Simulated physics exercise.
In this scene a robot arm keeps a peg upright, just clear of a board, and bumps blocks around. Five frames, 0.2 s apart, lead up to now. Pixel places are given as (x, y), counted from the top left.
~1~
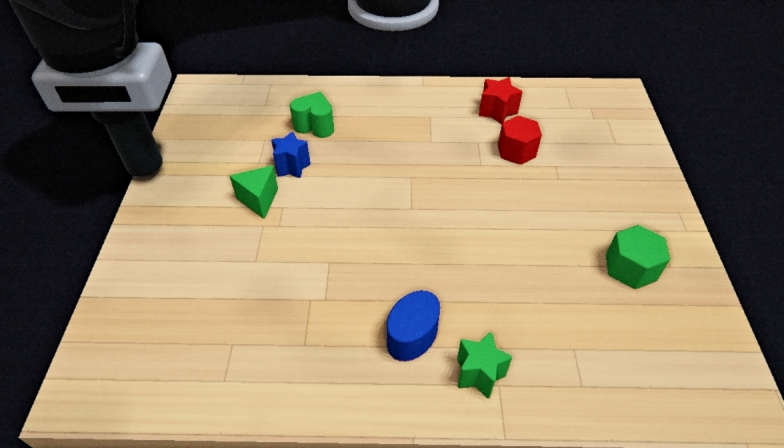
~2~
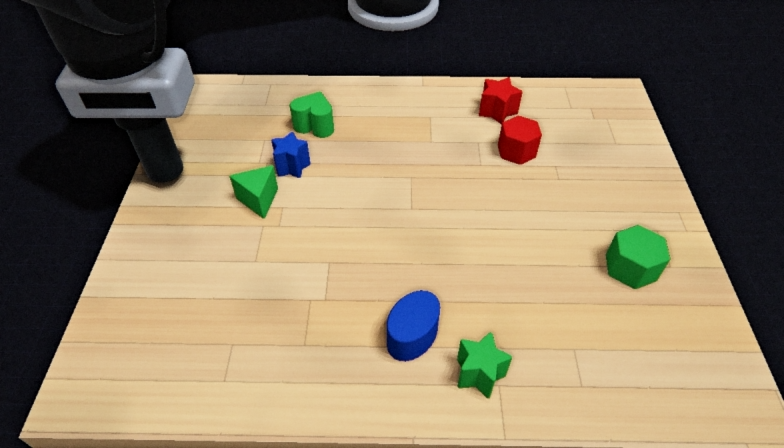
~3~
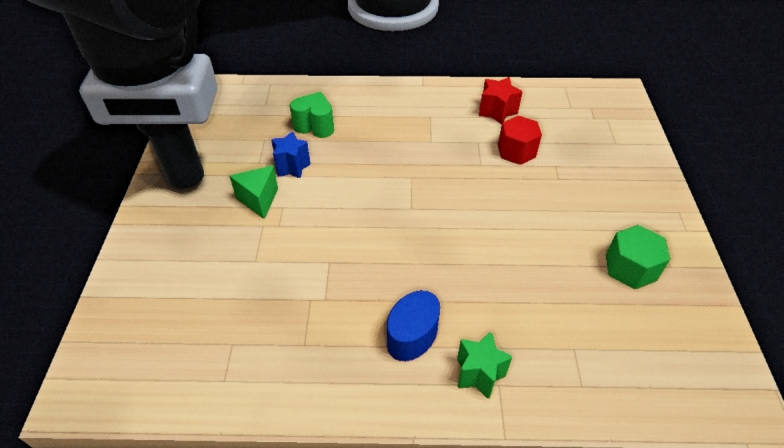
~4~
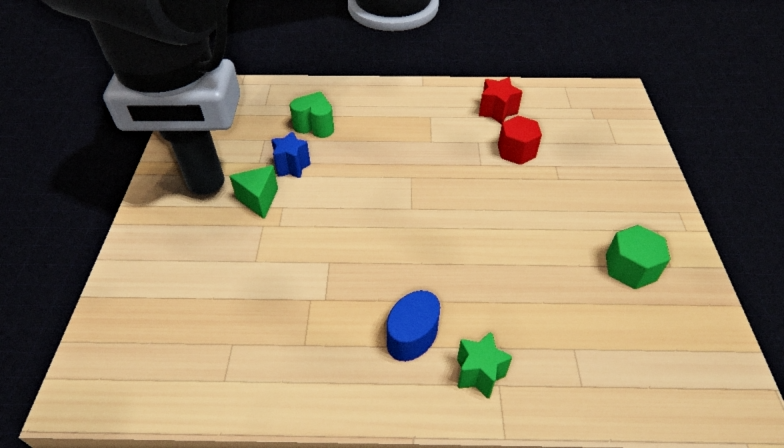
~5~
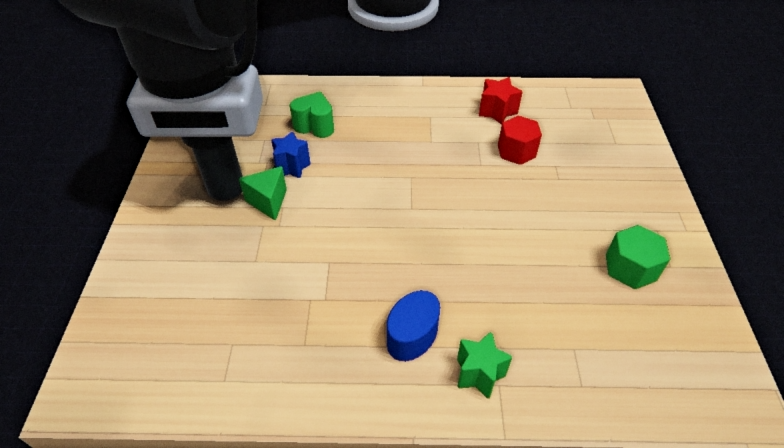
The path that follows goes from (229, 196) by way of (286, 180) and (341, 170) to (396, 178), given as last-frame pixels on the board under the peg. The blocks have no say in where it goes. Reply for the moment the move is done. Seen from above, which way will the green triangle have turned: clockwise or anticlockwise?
The twist is clockwise.
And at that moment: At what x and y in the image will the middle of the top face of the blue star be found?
The point I'd pick in the picture is (318, 127).
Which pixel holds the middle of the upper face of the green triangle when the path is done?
I'd place it at (299, 181), taking the centre of its top.
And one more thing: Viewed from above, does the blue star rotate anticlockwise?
My answer is yes.
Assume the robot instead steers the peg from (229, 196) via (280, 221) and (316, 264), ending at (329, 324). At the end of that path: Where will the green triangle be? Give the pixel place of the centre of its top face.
The middle of its top is at (313, 187).
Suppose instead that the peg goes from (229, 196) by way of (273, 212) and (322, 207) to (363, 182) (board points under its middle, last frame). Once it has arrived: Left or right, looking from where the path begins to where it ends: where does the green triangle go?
Displaced left.
What follows on the original path. One third of the way, peg at (285, 172); green triangle at (296, 182), turned 80° clockwise; blue star at (303, 135), turned 25° anticlockwise.
Two thirds of the way, peg at (340, 162); green triangle at (299, 181), turned 95° clockwise; blue star at (318, 127), turned 95° anticlockwise.
At the end, peg at (396, 170); green triangle at (299, 181), turned 95° clockwise; blue star at (318, 127), turned 95° anticlockwise; green heart block not moved.
